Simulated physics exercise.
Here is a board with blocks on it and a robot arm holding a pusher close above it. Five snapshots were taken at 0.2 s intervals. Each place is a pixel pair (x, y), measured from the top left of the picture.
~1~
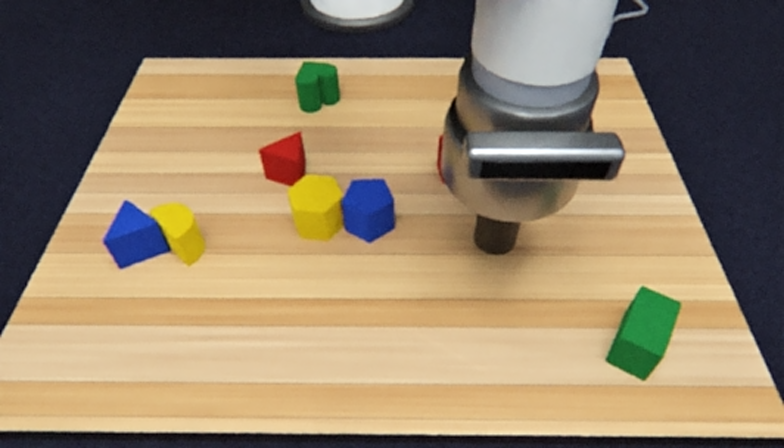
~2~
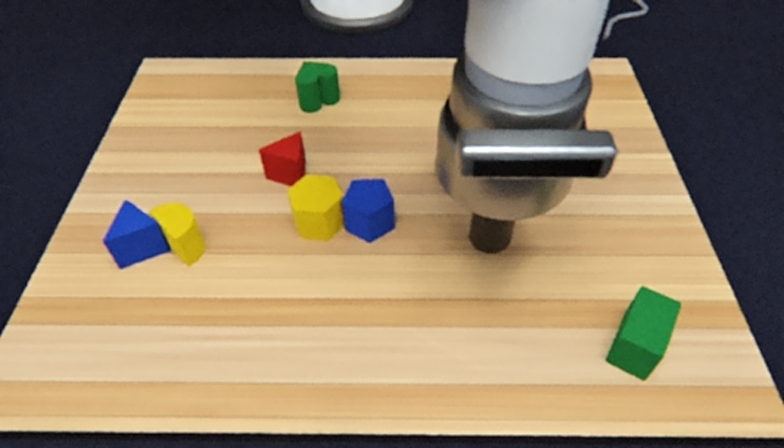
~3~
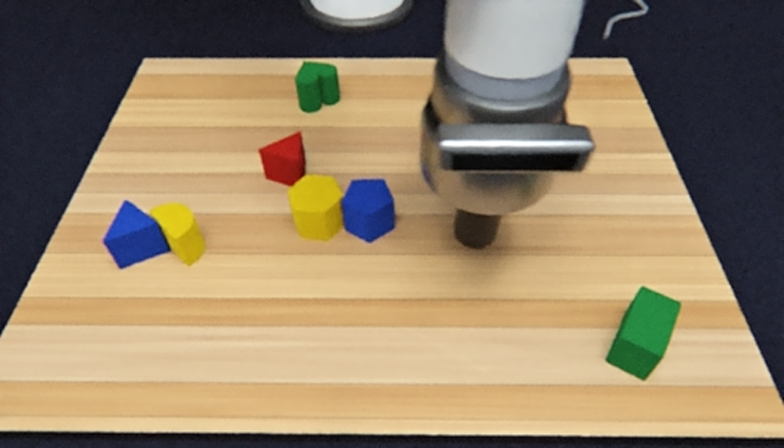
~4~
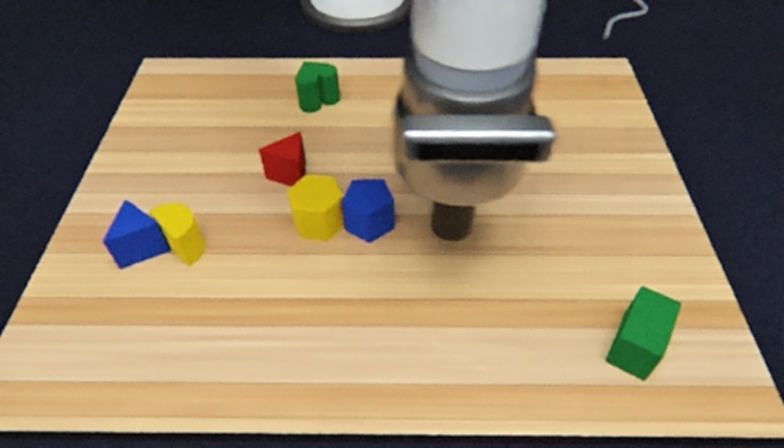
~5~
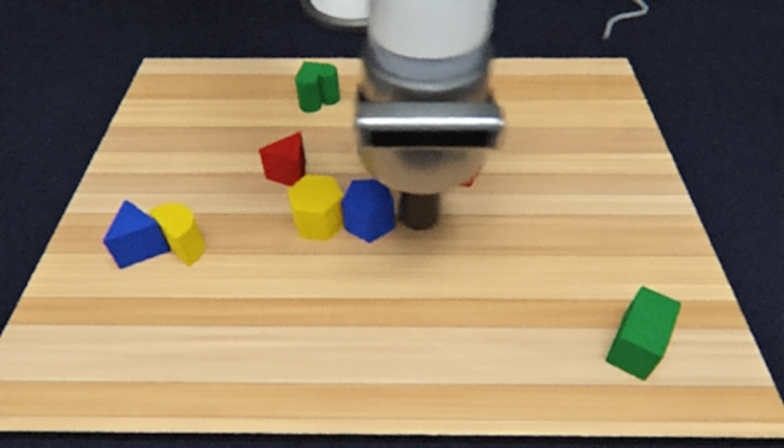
At the start, a robot arm holds its dark pusher tip over the right-centre of a wooden board scattered with coloured blocks. The arm shifts left, slowly at first, then farther, until the tip is close beside the blue block next to the yellow one, while the blocks stay still.
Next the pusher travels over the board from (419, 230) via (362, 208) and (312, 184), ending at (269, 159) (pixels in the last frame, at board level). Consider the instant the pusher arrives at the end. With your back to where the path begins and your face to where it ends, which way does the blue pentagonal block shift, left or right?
That's a shift to the left.
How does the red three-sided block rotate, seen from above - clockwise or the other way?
I'd predict that, seen from above, the red three-sided block rotates clockwise.
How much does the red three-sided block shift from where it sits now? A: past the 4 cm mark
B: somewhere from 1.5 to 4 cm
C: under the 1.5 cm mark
Option A.
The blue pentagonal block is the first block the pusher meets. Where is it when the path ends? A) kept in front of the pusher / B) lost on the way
B.
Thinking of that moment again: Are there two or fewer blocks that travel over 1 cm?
No
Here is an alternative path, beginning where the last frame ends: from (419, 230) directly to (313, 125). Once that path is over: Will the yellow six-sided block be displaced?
Short answer: Yes.
The first path, step by step. One third of the way, pusher at (360, 193); yellow six-sided block at (265, 194); blue pentagonal block at (313, 186), turned 35° anticlockwise.
Two thirds of the way, pusher at (309, 169); red three-sided block at (278, 141); yellow six-sided block at (236, 203), turned 35° anticlockwise; blue pentagonal block at (271, 173), turned 85° anticlockwise.
At the end, pusher at (266, 144); red three-sided block at (244, 115), turned 45° clockwise; yellow six-sided block at (234, 204), turned 40° anticlockwise; blue pentagonal block at (260, 168), turned 115° anticlockwise; red pentagonal block still.
